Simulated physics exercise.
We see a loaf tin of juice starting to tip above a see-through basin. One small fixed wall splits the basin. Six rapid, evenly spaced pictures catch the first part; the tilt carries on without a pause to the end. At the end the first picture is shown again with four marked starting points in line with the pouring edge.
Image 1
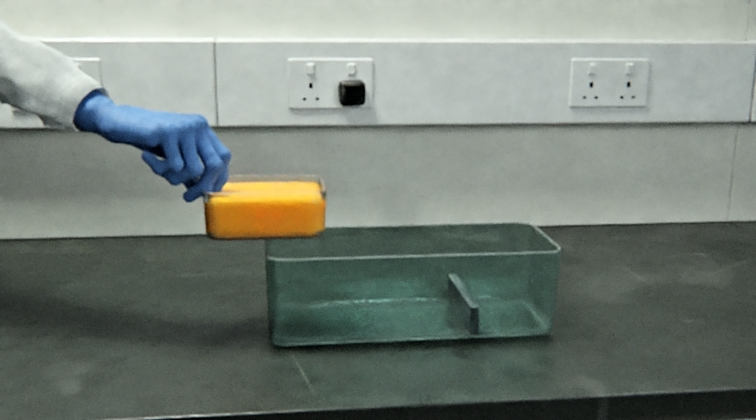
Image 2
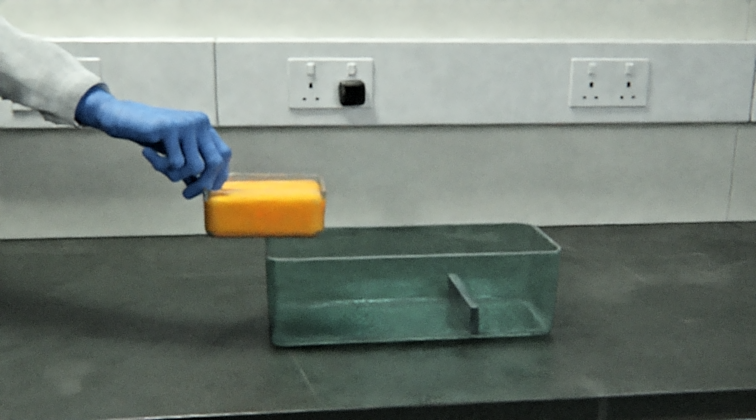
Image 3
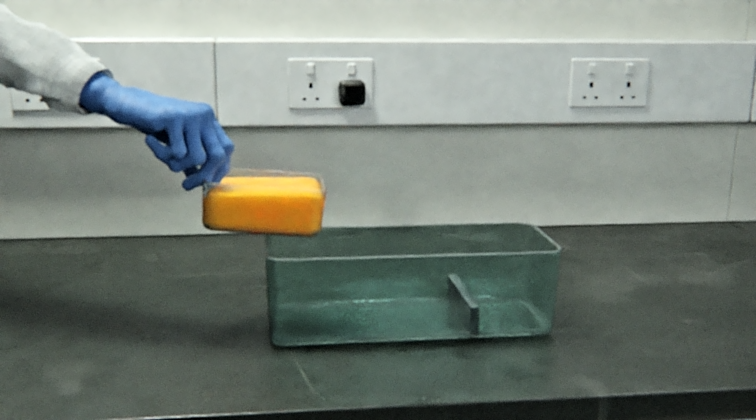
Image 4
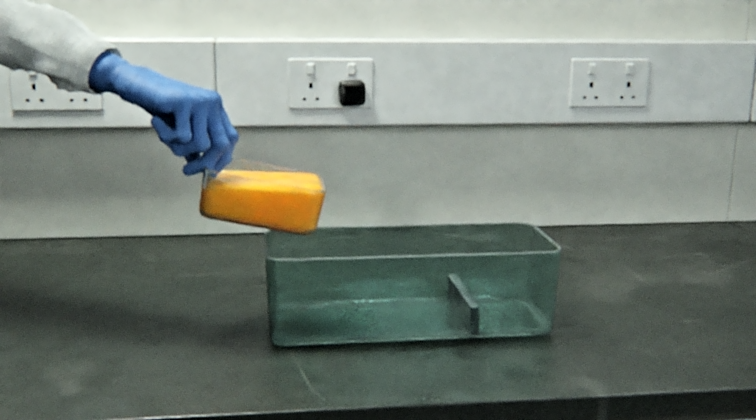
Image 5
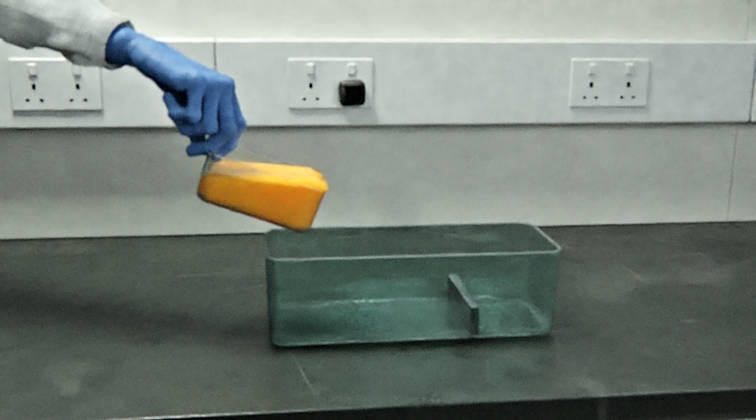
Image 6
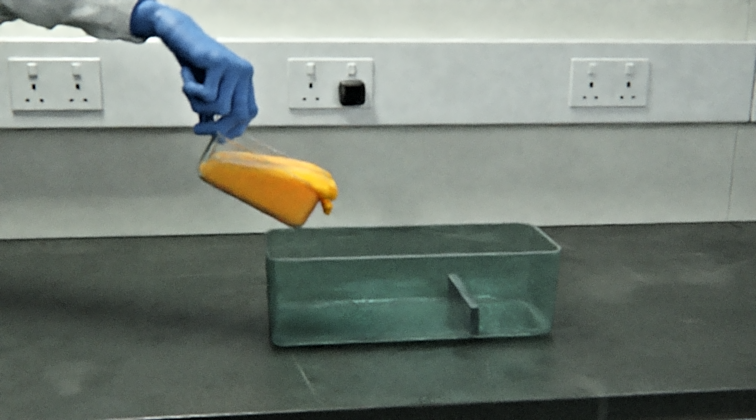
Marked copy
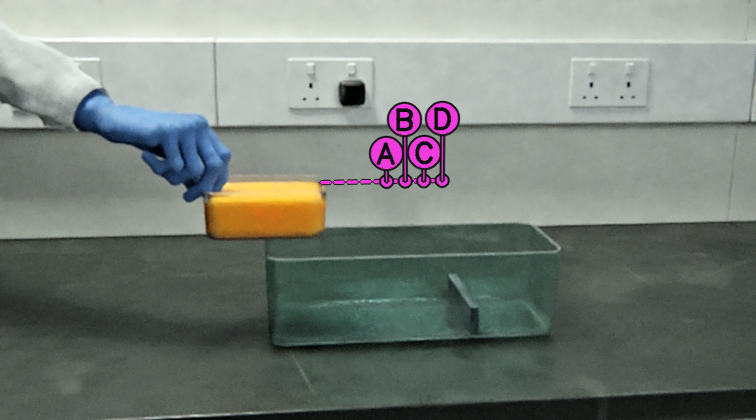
A blue-gloved hand held a clear tub of orange juice above a see-through basin on a dark bench, then slowly tilted it to the right until juice bulged over the lip.
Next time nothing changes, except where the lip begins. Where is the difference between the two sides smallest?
The answer is place A.
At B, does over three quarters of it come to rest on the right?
No.
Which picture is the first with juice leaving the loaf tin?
Picture 5.
On the marked copy, A at (386, 181); B at (405, 181); C at (423, 180); D at (442, 180).
Choosing A, about 49 % ends left of the wall and 47 % right of it; 3 % is lost outside.
Choosing B, about 36 % ends left of the wall and 60 % right of it; 4 % is lost outside.
Choosing C, about 25 % ends left of the wall and 71 % right of it; 4 % is lost outside.
Choosing D, about 33 % ends left of the wall and 63 % right of it; 4 % is lost outside.
